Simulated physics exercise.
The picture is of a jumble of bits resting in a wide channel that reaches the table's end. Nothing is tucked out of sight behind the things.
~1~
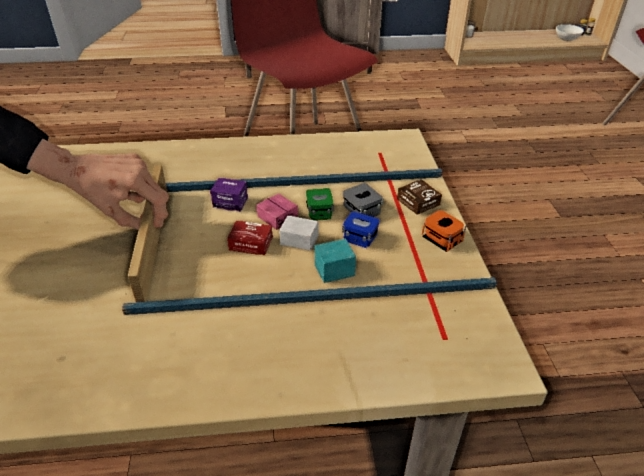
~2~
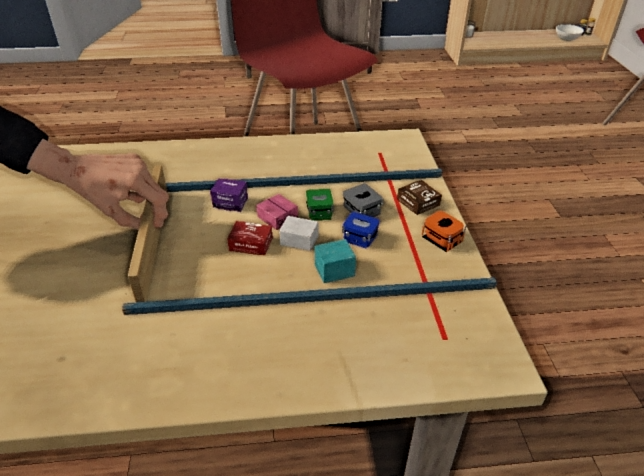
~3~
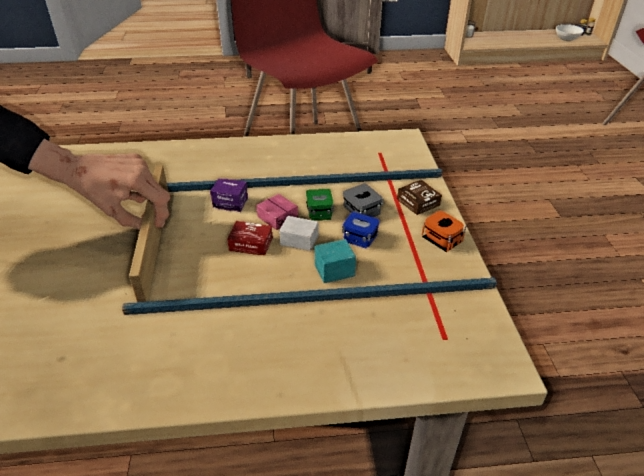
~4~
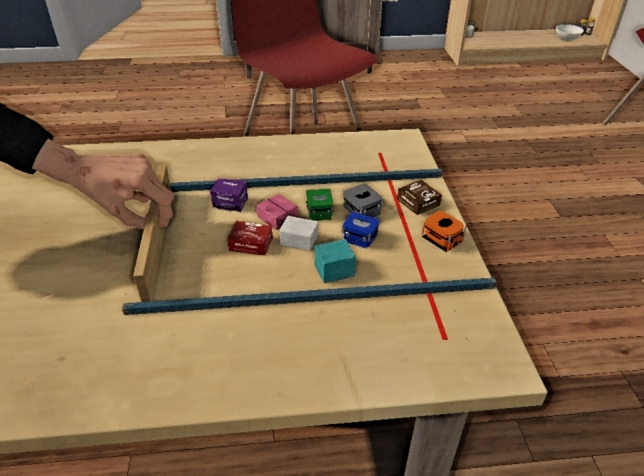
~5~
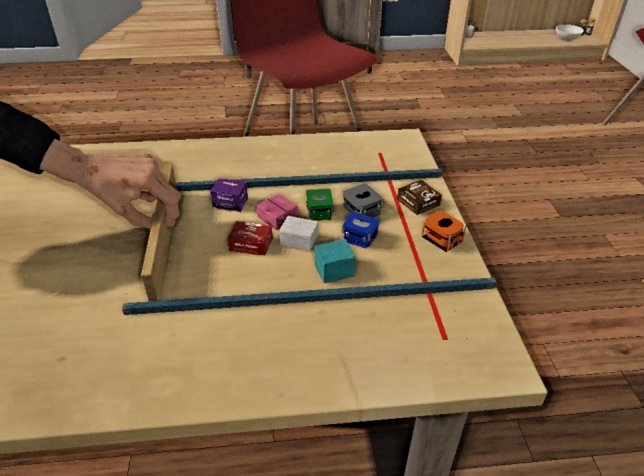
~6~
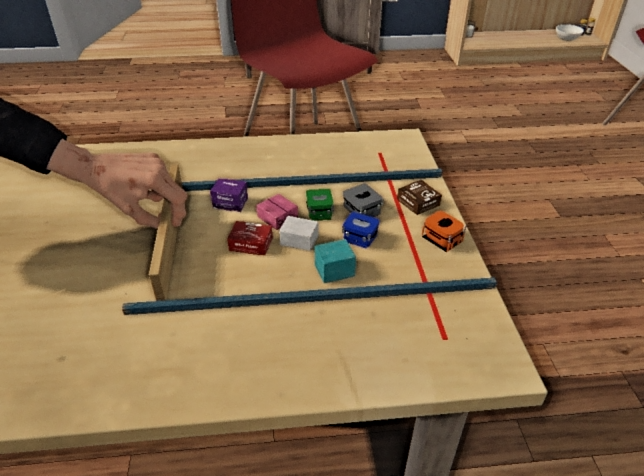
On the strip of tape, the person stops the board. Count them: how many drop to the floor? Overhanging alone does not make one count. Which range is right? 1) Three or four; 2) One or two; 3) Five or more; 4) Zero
1, three or four.
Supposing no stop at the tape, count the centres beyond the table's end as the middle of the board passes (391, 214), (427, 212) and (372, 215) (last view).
Middles past end - pos 1: 3, pos 2: 6, pos 3: 2.
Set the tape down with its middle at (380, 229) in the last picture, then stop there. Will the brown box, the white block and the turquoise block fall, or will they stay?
Brown box goes off, white block stays put, turquoise block stays put.
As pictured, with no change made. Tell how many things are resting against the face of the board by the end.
The count comes out at 4.
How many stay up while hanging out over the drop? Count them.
Things overhanging at the end: 1.
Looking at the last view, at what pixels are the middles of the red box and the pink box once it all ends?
About (426, 224), and about (415, 206).
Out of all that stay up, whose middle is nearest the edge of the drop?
White block.
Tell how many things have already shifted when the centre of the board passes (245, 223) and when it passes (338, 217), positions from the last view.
Counts: 3, 10.
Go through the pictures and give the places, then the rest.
The first picture shows orange case (443, 231); brown box (419, 197); grey case (362, 202); board (151, 228); tape (406, 228).
The second picture shows brown box (419, 197); blue case (361, 231).
The third picture shows grey case (362, 203); white block (299, 233).
The fourth picture shows orange case (443, 231); board (156, 228).
The fifth picture shows brown box (419, 197); purple box (230, 195).
The sixth picture shows orange case (443, 231); brown box (419, 197); grey case (362, 203); board (169, 227); tape (406, 228).
Early on, none off yet; orange case at rest near (443, 231); brown box at rest near (419, 197); grey case at rest near (362, 203).
Finally, the number that fall off is three or four; lost, blue case, grey case, brown box and orange case.
